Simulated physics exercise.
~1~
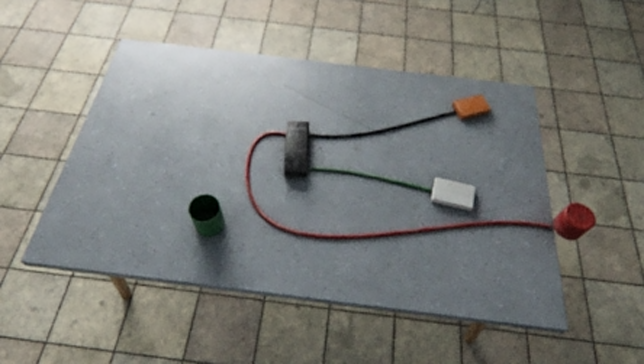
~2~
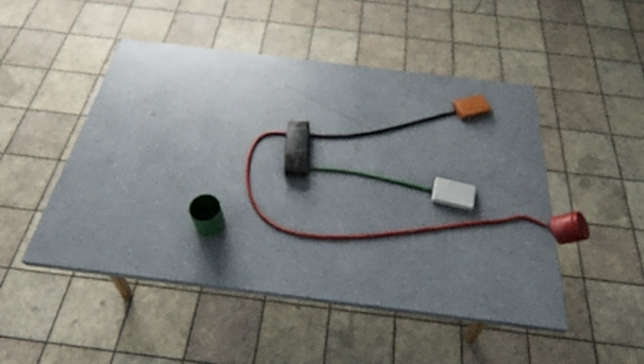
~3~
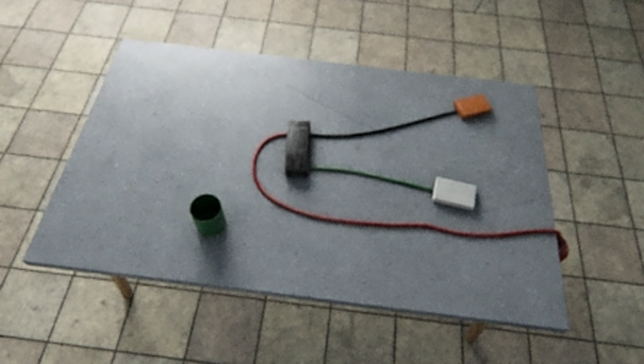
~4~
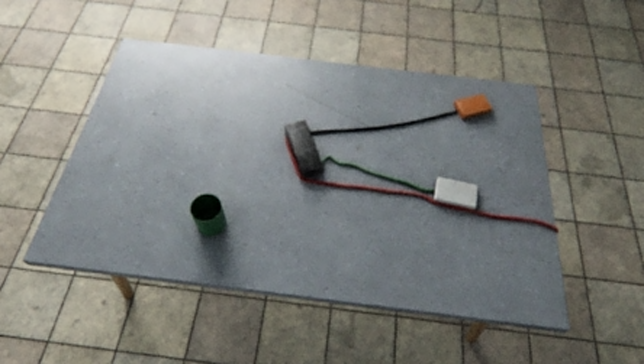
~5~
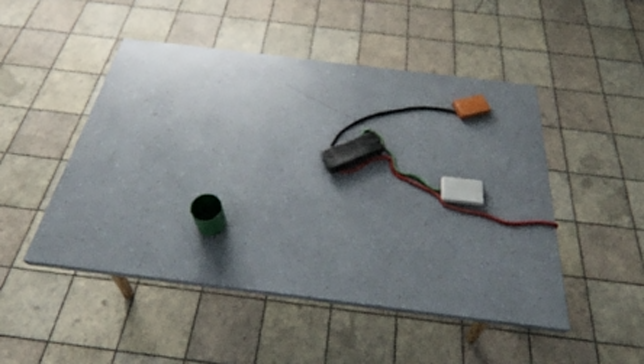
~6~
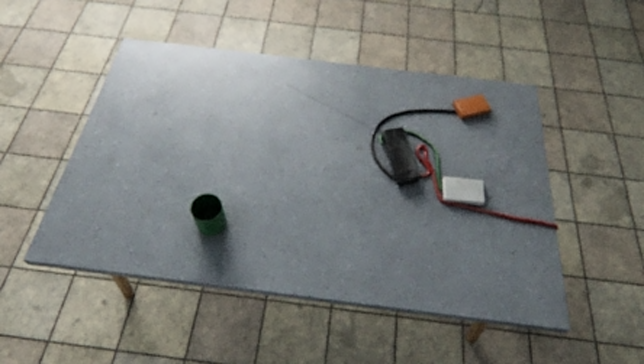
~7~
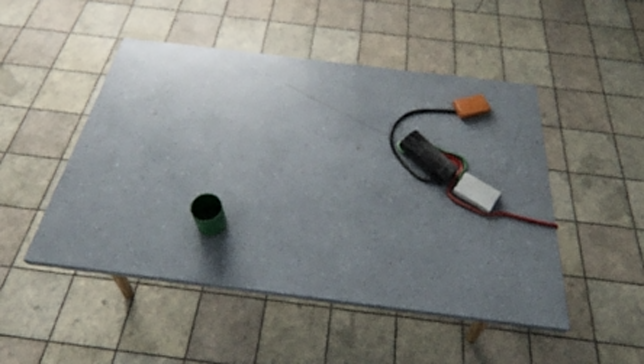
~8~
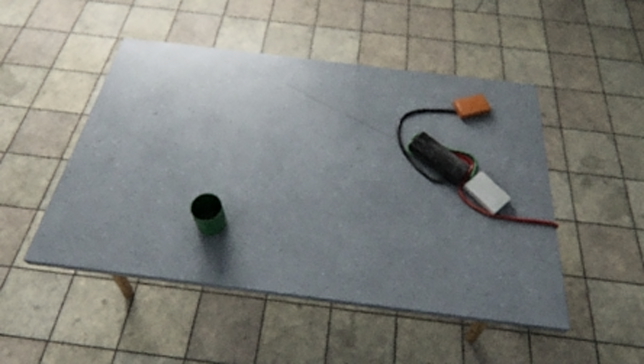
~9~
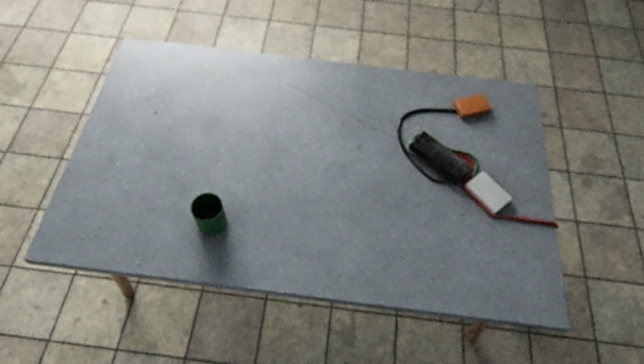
On a grey table over a tiled floor, seen from above at an angle, a green cup stands left of centre while three cables run from a black strip near the middle to an orange charger, a white phone and a red speaker at the right edge. The speaker tips over the edge and drops out of sight, drawing its red cable after it. The strip slides right, turning as the cables bunch around it. It reaches the phone, which shifts slightly right and turns. Both settle near the right edge, while the cup and charger stay put.
